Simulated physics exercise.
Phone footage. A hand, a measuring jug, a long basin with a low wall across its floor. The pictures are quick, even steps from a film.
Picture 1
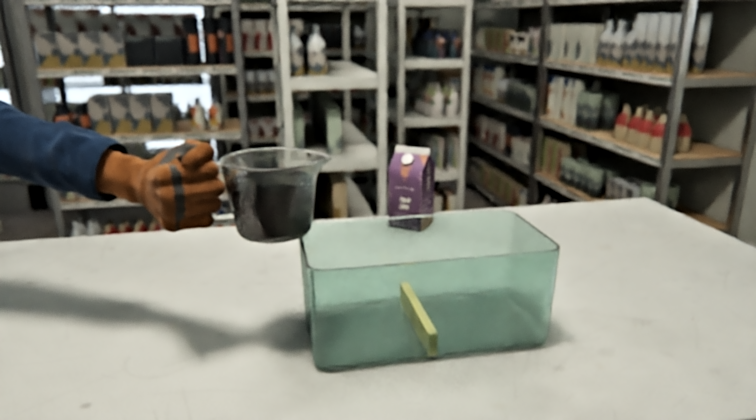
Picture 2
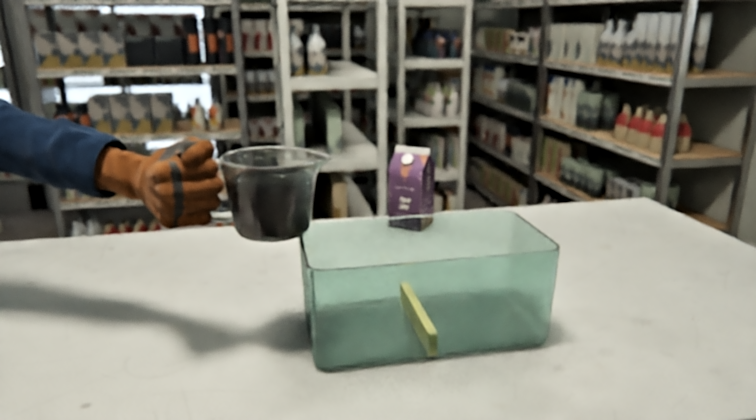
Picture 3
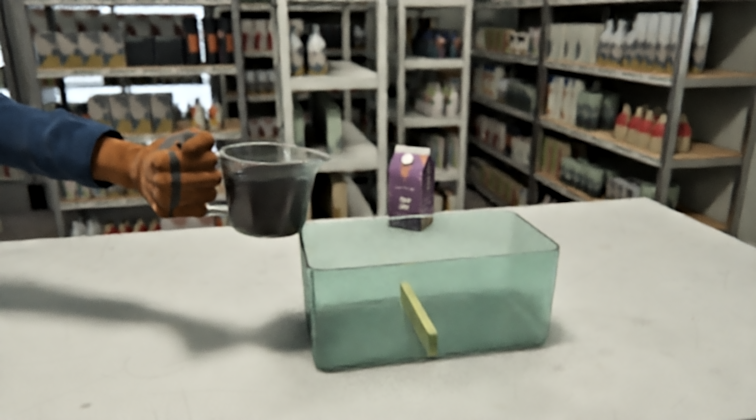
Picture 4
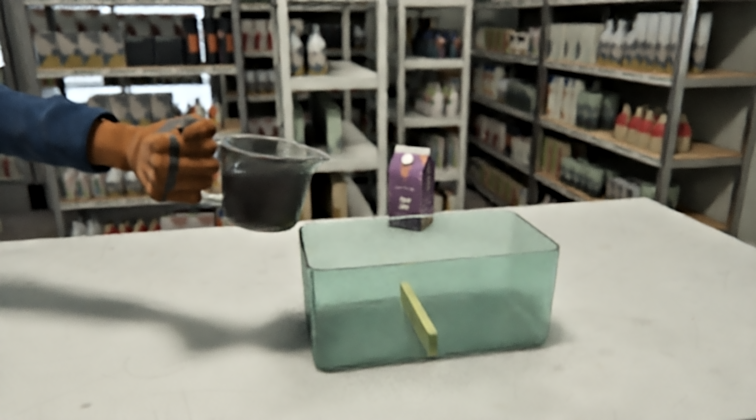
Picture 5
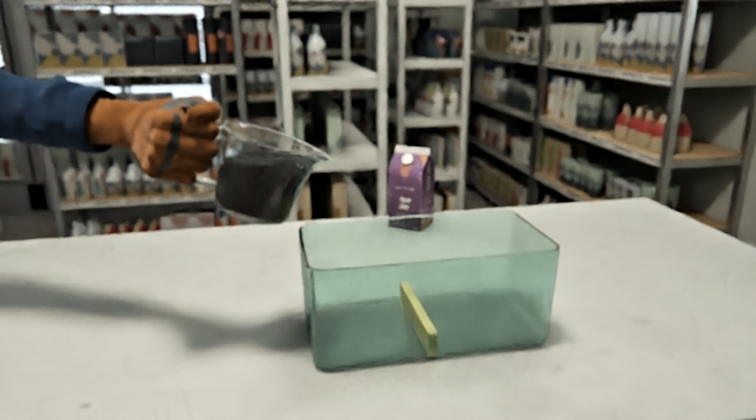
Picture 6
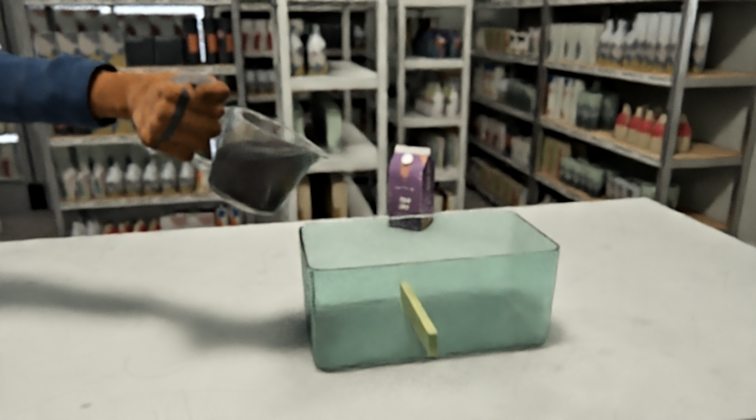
The clip opens with a gloved hand holding a clear measuring jug of dark liquid upright, left of a long greenish basin with a low yellowish wall across its floor. The hand gradually rises and tilts the jug rightward, while the basin and the purple carton behind it stay still.
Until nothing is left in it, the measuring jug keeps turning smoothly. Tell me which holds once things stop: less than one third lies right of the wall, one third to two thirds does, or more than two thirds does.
Falls in the midrange.
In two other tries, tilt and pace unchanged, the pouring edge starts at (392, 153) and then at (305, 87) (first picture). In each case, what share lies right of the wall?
The first gives 90 %, the second 35 %.
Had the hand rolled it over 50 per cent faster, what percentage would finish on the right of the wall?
Around 60 per cent ends up there.
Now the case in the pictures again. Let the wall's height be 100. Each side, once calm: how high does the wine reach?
Left side: Approx. 40 %; right side: Approx. 30 %.
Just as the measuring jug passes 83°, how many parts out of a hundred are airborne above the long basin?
Roughly 35 per cent.
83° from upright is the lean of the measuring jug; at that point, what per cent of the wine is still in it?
About 60 %.
A moment on, the measuring jug is tipped on its side and 60 per cent is still to pour, 7 is left of the wall and 0 right of it.
Next, the measuring jug is tipped on its side and 9 per cent is still to pour, 39 is left of the wall and 28 right of it.
Then the measuring jug is tipped on its side and 1 per cent is still to pour, 51 is left of the wall and 45 right of it.
Later the measuring jug is tipped on its side and 0 per cent is still to pour, 54 is left of the wall and 45 right of it.
In the end 54 per cent lies left of the wall, 45 right of it and 1 outside.
